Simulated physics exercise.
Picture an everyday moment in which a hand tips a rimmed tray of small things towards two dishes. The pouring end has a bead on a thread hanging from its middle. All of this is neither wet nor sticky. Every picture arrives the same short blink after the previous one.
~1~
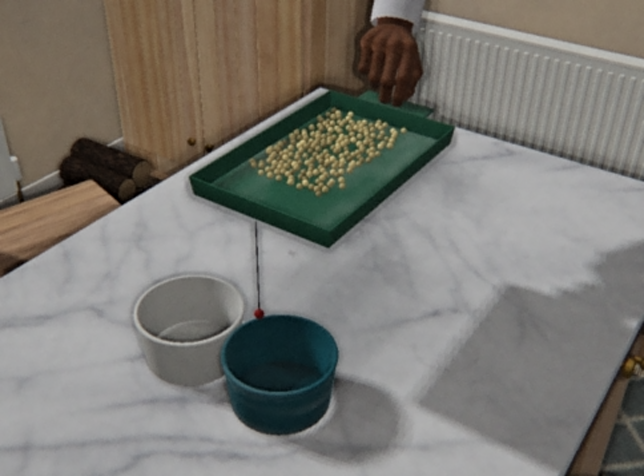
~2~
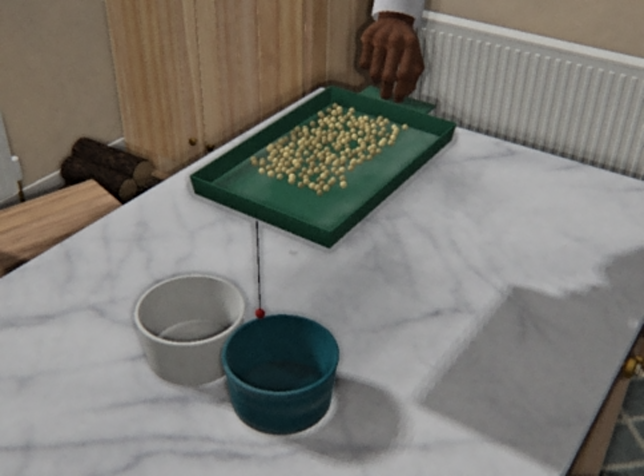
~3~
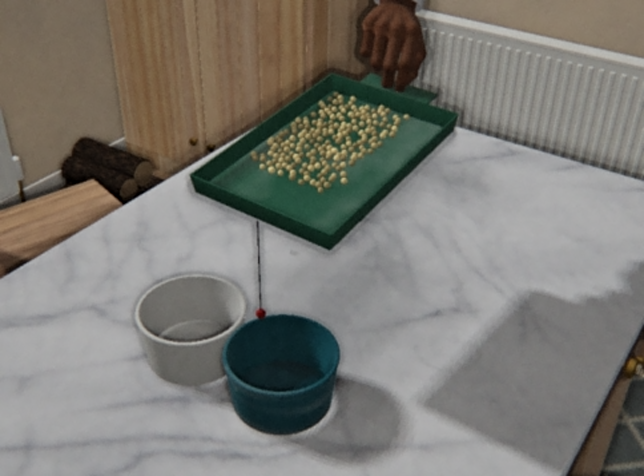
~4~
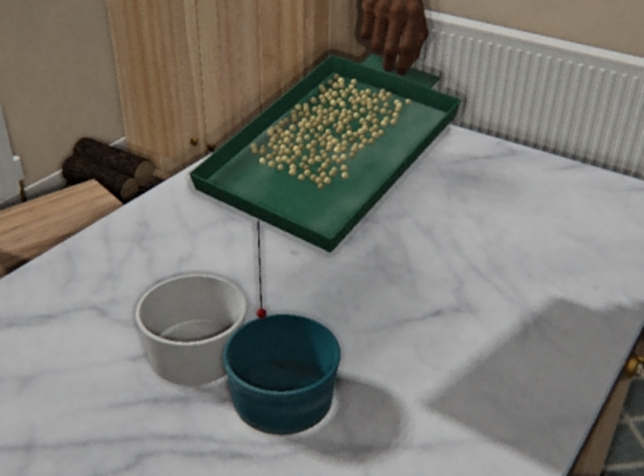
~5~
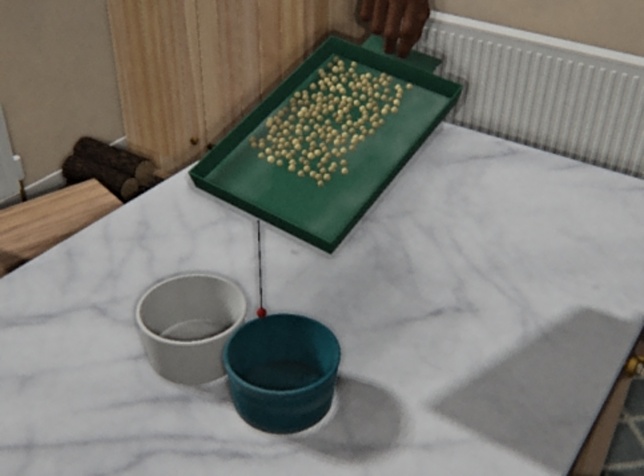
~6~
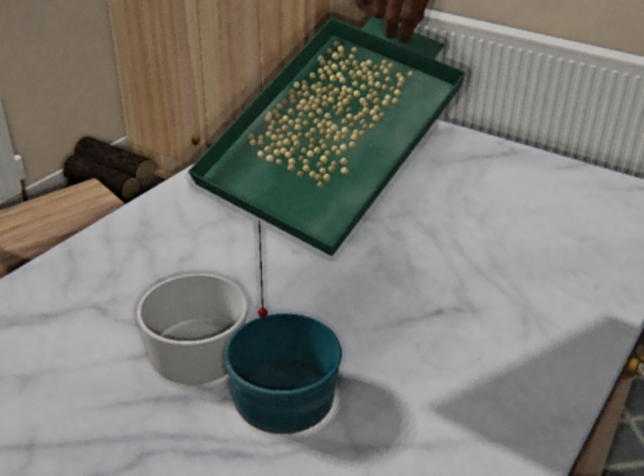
A hand raised the far end of a green tray of soya beans, slowly at first and then more steeply, above a marble table where a white dish and a teal dish stood still.
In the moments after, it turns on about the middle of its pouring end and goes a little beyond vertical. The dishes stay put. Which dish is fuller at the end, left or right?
The right dish.
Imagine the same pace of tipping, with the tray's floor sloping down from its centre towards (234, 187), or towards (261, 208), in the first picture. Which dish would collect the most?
First: The dish at left. Second: The dish at left.
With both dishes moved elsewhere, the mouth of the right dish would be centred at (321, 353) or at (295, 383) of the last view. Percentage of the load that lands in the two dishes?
First placement near 80 percent, second near 90 percent.
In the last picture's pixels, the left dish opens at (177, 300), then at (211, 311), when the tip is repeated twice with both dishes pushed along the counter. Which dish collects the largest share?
Try 1: The right-side dish; try 2: The right-side dish.
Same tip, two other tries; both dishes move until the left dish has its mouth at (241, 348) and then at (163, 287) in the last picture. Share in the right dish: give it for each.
That makes 50 per cent, followed by 10 per cent.
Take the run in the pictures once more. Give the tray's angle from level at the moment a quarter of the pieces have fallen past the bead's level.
I'd say close to 80 degrees.
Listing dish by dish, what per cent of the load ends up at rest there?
The share is 0 per cent in the left dish and 80 per cent in the right dish.
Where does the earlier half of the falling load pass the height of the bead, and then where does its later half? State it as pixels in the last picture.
Starting near (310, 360), moving on to near (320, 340).
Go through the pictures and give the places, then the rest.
Corners of the pouring end (193, 176) and (329, 228), level; middle of the load (333, 148), soya beans; left dish (155, 356); right dish (246, 405); bead on its thread (259, 314), in the first frame.
Corners of the pouring end (194, 175) and (330, 229), level; middle of the load (334, 145), in the second frame.
Corners of the pouring end (194, 174) and (330, 232), tipped barely, lowest at the right corner; middle of the load (335, 138), in the third frame.
Corners of the pouring end (193, 173) and (330, 236), tipped a little, lowest at the right corner; middle of the load (336, 126), in the fourth frame.
Corners of the pouring end (192, 171) and (330, 239), tipped clearly, lowest at the right corner; middle of the load (336, 116), in the fifth frame.
Corners of the pouring end (192, 170) and (331, 243), tipped clearly, lowest at the right corner; middle of the load (335, 108), roughly half on the move; left dish (159, 354); right dish (249, 403), in the sixth frame.
Just after the last frame, tray tipped steeply; the larger part on the tray; roughly a quarter in the air.
A moment on, tray tipped past a quarter turn; roughly half on the tray; roughly a quarter in the right dish; roughly a quarter outside both; about a tenth in the air.
Further on, tray tipped past a quarter turn; the larger part in the right dish; roughly a quarter outside both.
When it is over, tray tipped past a quarter turn; the larger part in the right dish; not one in the left dish; roughly a quarter outside both.
